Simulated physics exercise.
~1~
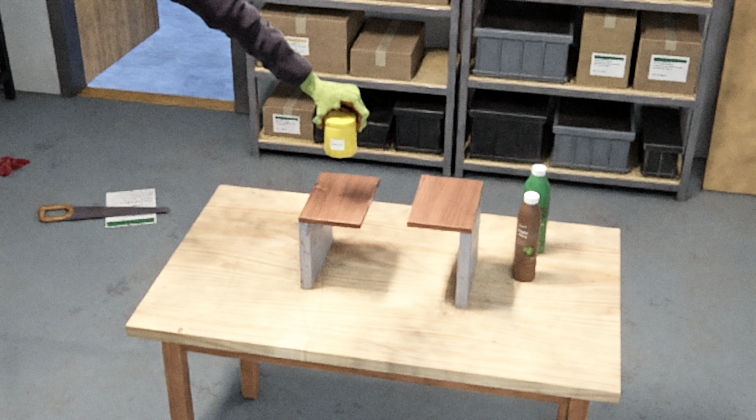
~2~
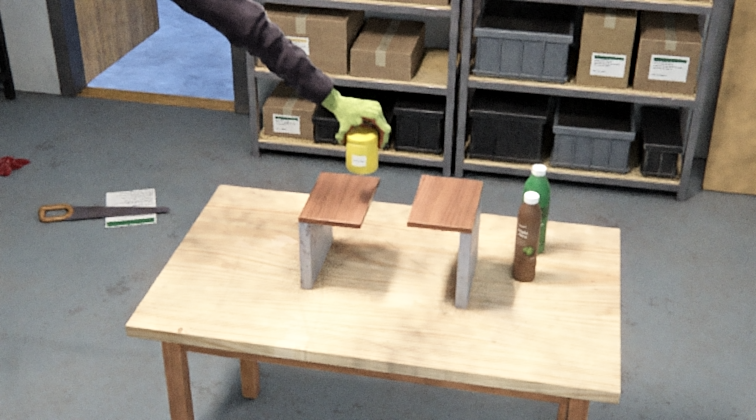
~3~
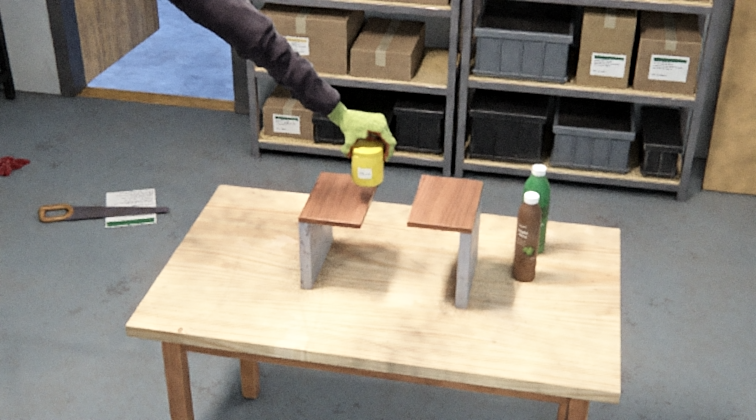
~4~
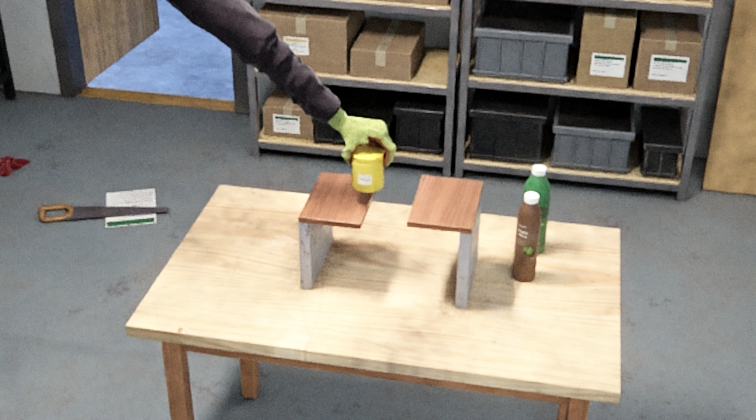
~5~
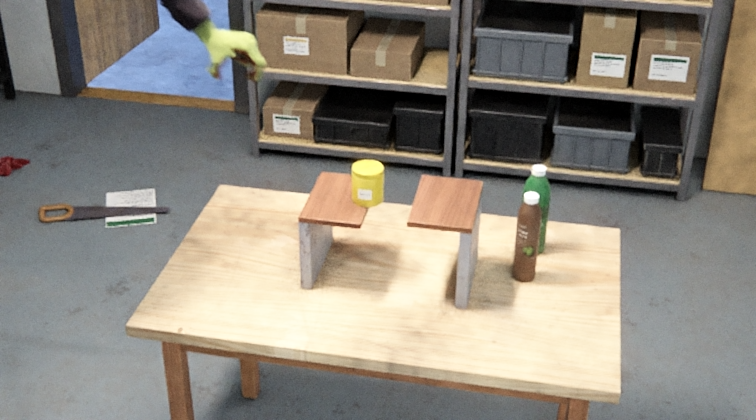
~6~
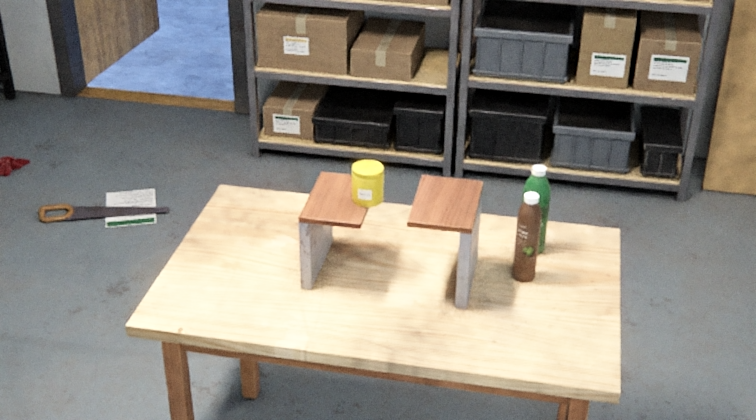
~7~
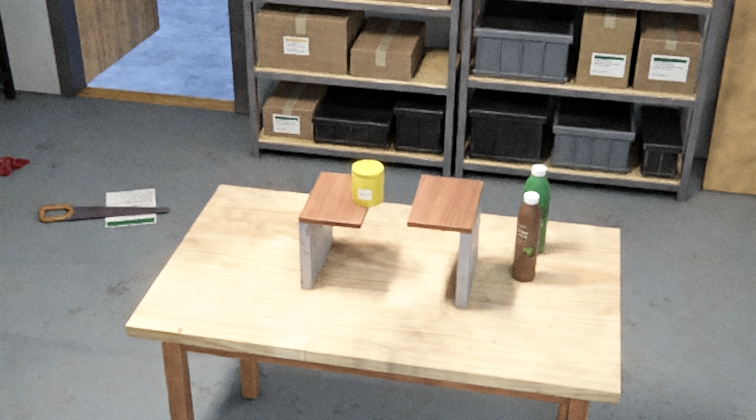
At first, a green-gloved hand holds a yellow jar above a wooden table, where two supports with reddish-brown tops stand a little apart beside a green bottle and a brown bottle. The hand carries the jar to the right and down toward the gap between the supports. It lowers the jar a little more, close to the inner edge of the left top. The fingers then let go, and the arm draws back to the upper left and out of view. The jar stays lodged up at the left support, upright and still, while both bottles remain in place.
